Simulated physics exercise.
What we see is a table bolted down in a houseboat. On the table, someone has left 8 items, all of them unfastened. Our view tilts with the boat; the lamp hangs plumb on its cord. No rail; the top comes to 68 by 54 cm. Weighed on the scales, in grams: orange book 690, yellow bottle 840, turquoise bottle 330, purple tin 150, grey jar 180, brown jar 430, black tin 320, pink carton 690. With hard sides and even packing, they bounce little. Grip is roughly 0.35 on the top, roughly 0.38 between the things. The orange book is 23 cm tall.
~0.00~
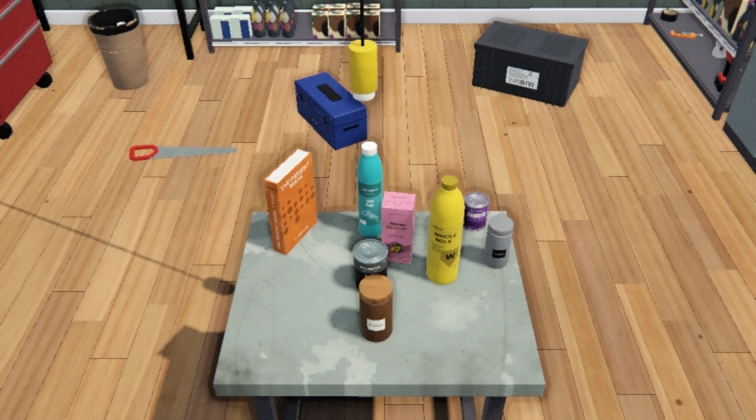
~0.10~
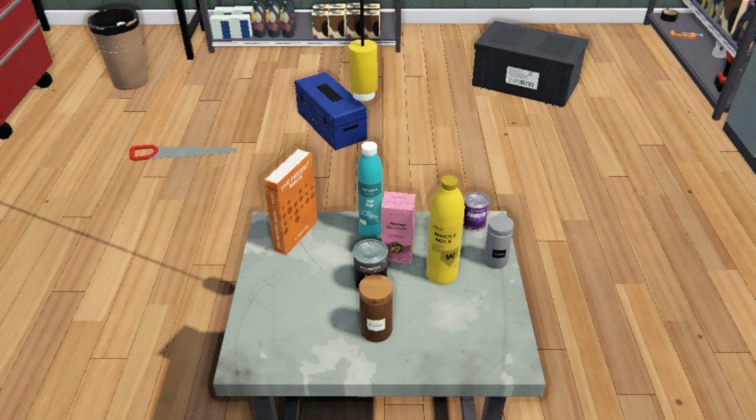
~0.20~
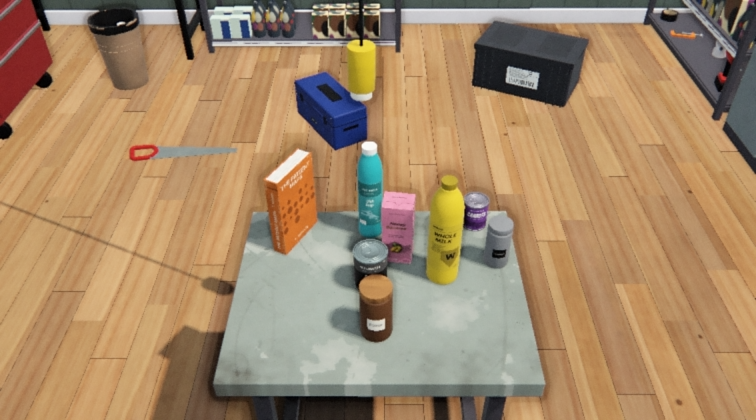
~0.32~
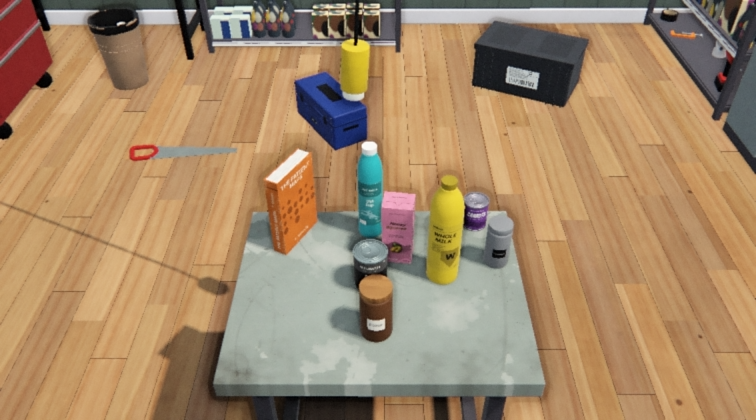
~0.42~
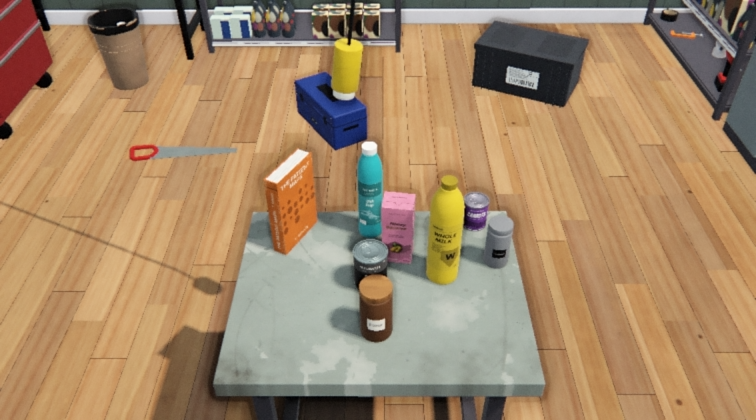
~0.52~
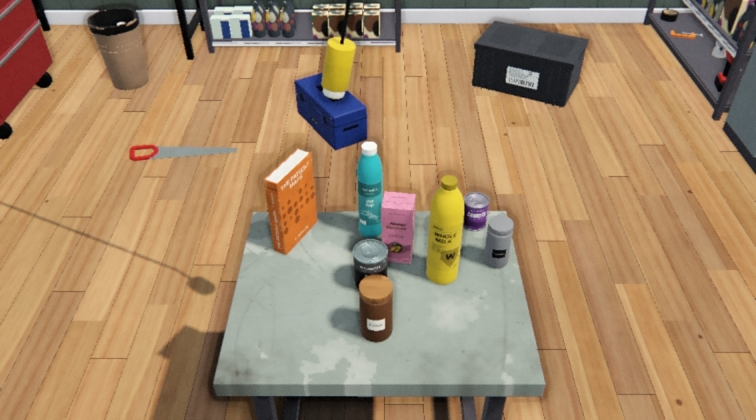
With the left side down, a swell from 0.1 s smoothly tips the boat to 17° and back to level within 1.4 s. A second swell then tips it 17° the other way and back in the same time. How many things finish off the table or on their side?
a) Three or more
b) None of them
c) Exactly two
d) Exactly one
c.
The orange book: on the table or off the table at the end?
Orange book: Goes out of bounds.
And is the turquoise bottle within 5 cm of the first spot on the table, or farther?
The turquoise bottle leaves its spot.
After 1.12 s, floor tilted 10°, left side down; orange book now off the table; turquoise bottle 39° off its base.
After 1.42 s, boat level; turquoise bottle on its side.
In the end (3.4 s), off the table, orange book; toppled on the table, turquoise bottle; the other 6 under 5 cm from the start. In the last view, orange book near (162, 378), yellow bottle near (445, 230).
